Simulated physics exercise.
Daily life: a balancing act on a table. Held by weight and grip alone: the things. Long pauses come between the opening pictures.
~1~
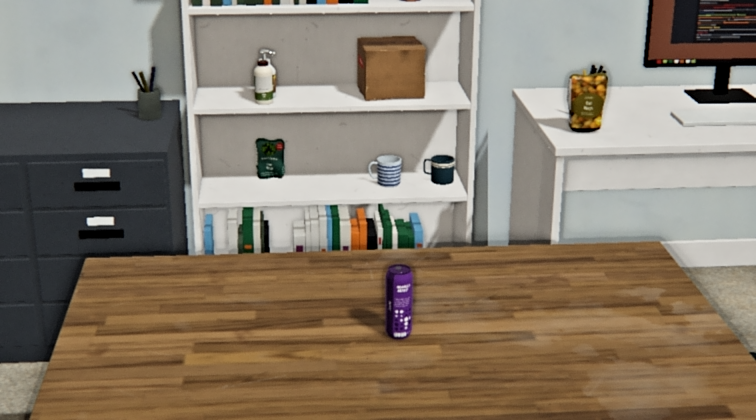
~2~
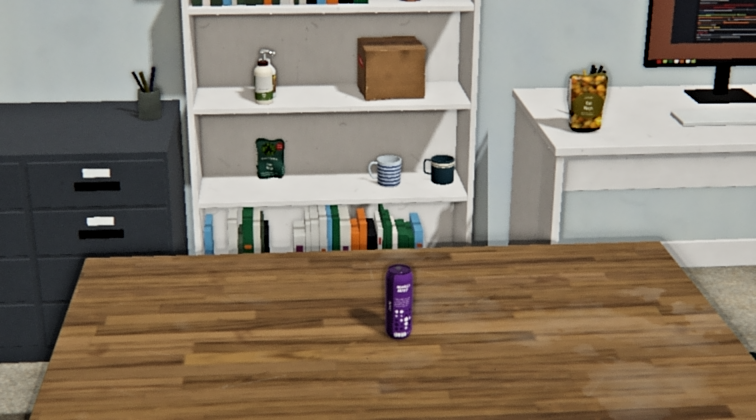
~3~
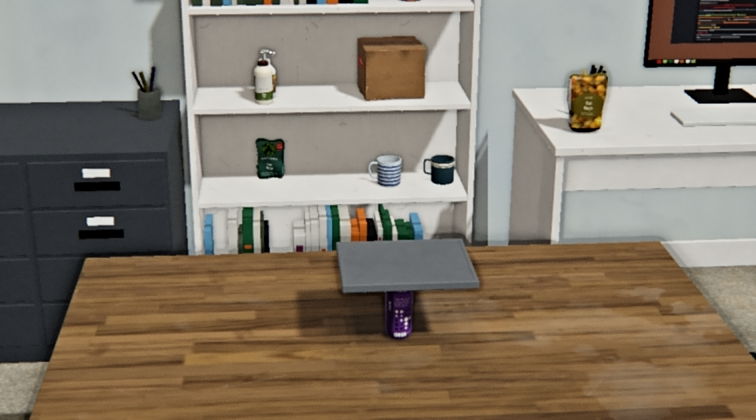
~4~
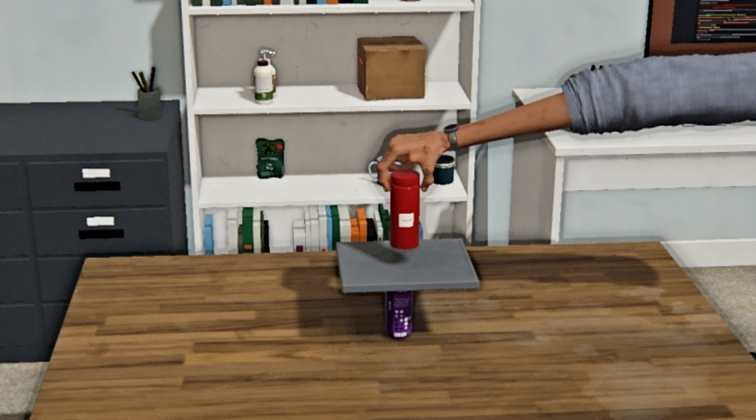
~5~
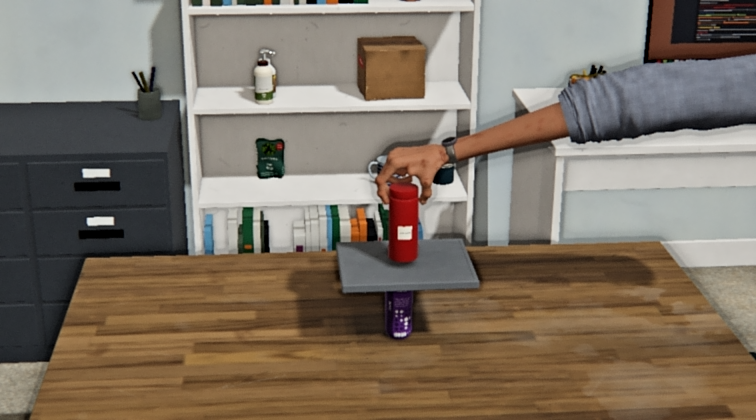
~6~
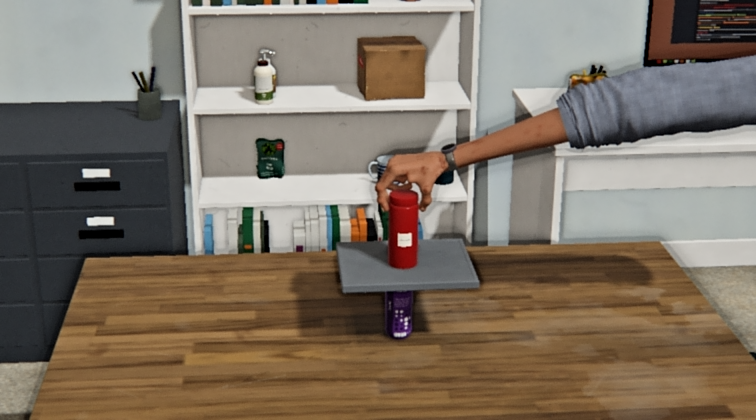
Grey lid appearing on top of an upright purple container on a wooden table, then a hand lowering a red jar onto it.
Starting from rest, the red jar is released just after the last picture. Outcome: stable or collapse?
Oh, it remains standing just fine.
Then, 0.50 s after the last picture, nothing has stirred.
Then, 1.00 s after the last picture, red jar resting near (403, 229).
At rest, all 3 in place. Seen from the same camera at the end, red jar near (403, 230). The stack keeps its balance.
